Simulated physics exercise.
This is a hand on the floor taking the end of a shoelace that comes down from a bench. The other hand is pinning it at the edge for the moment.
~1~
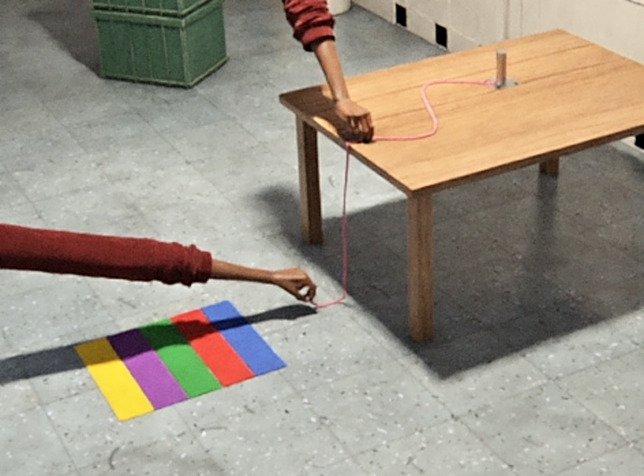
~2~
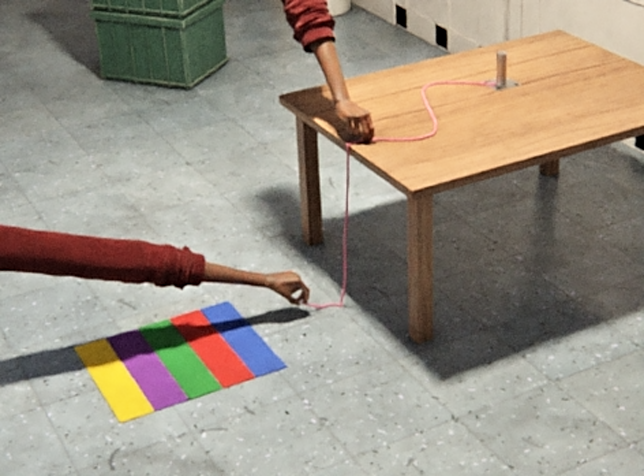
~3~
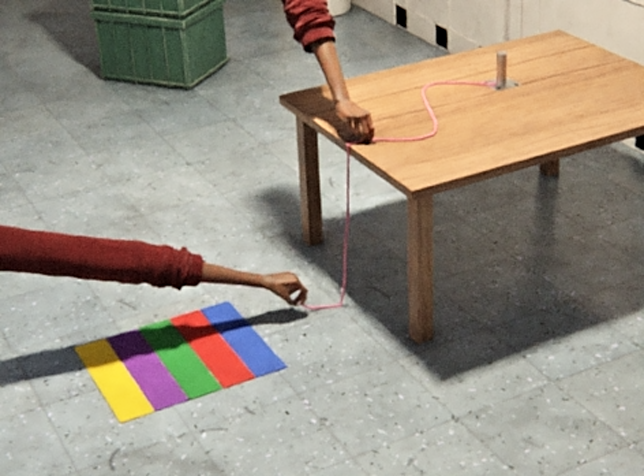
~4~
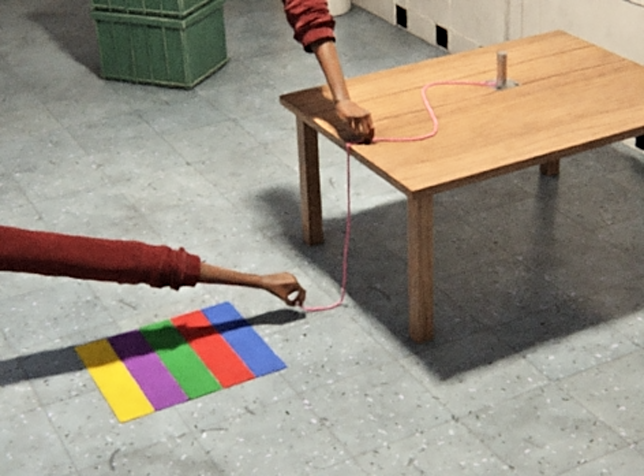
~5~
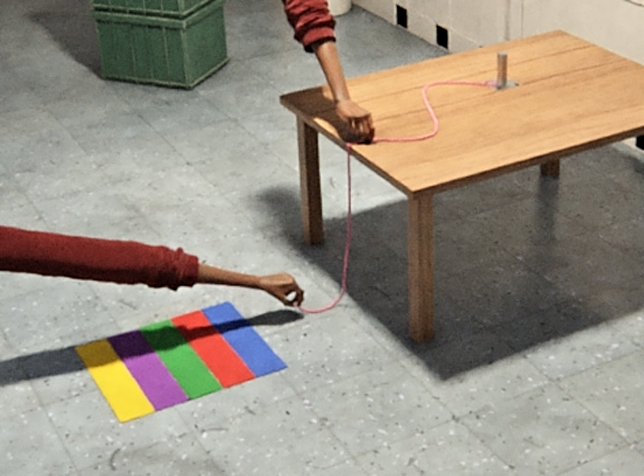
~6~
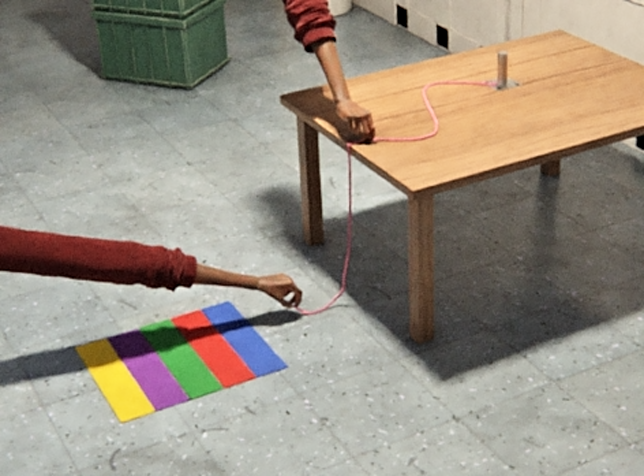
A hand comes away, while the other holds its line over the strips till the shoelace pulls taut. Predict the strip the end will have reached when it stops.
I would say the yellow strip.
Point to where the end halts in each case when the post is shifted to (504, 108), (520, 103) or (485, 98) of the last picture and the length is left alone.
Try by try: (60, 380), (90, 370) and (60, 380).
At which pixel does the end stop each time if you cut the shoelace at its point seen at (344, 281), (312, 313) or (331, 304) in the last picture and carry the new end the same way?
The three cuts give roughly (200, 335), (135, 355) and (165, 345) respectively.
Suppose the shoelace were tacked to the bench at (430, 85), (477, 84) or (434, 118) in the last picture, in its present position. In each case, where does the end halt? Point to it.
It would sit near (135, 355) the first time, (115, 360) the second and (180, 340) the third.
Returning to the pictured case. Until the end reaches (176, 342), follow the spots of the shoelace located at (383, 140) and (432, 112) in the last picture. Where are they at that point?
They end up at (327, 187) and at (386, 121).
Early on, end near (176, 342); over green.
Midway, end near (133, 355); over purple.
At the end of the slack, end near (108, 363); over yellow. The yellow one.
